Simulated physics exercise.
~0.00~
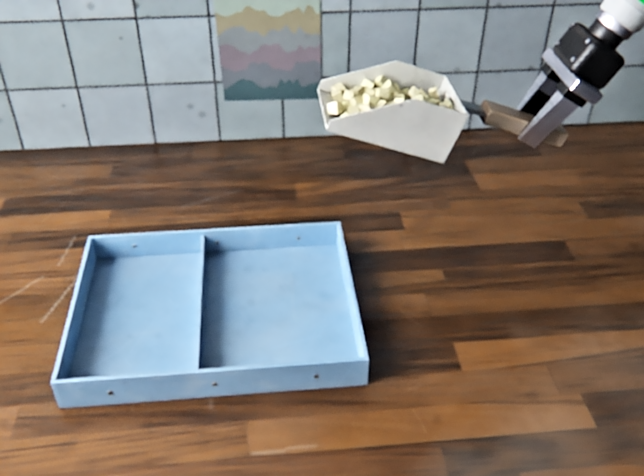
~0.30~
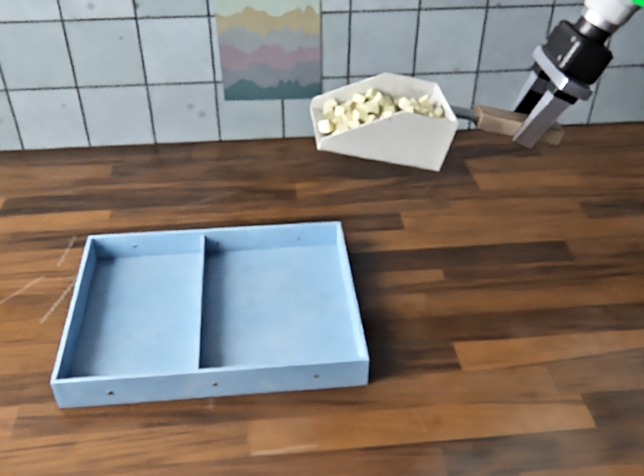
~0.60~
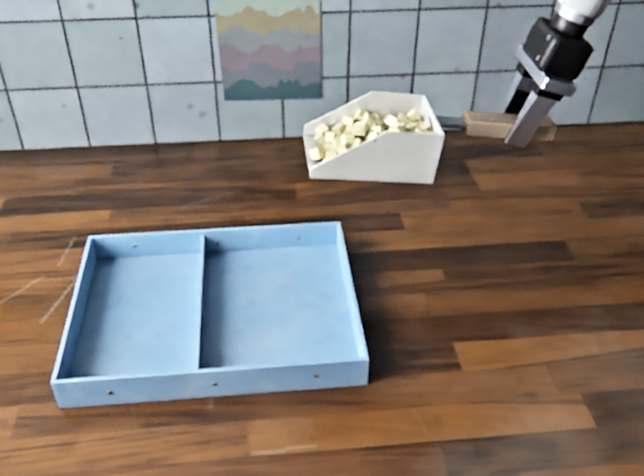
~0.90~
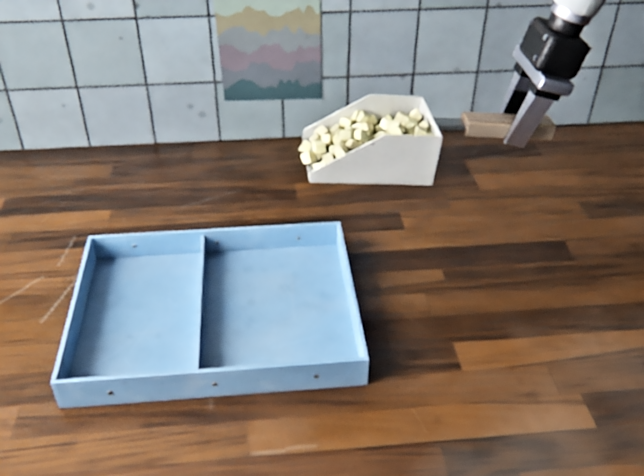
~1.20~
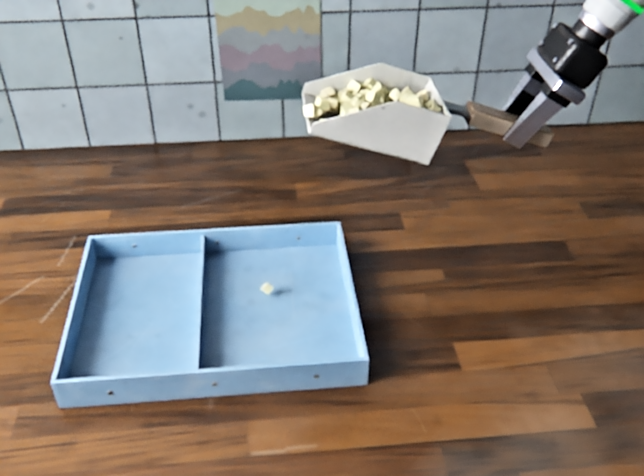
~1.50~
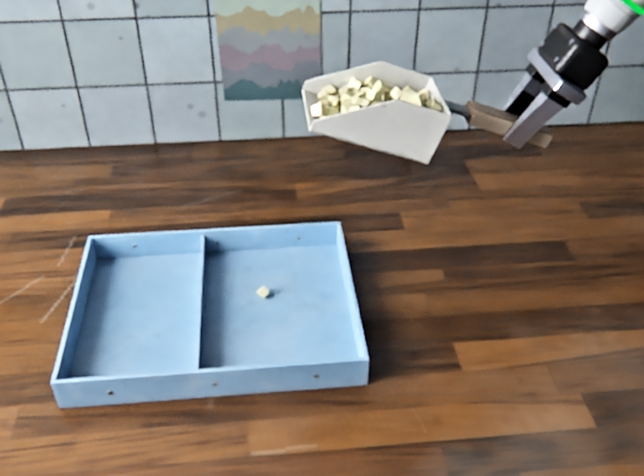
A robotic arm holding a white scoop heaped with pale cubes moves slightly left and lowers it, levelling it above a wooden counter, then raises and tilts it back as one cube drops into the right part of a divided blue tray, the rest staying aboard.
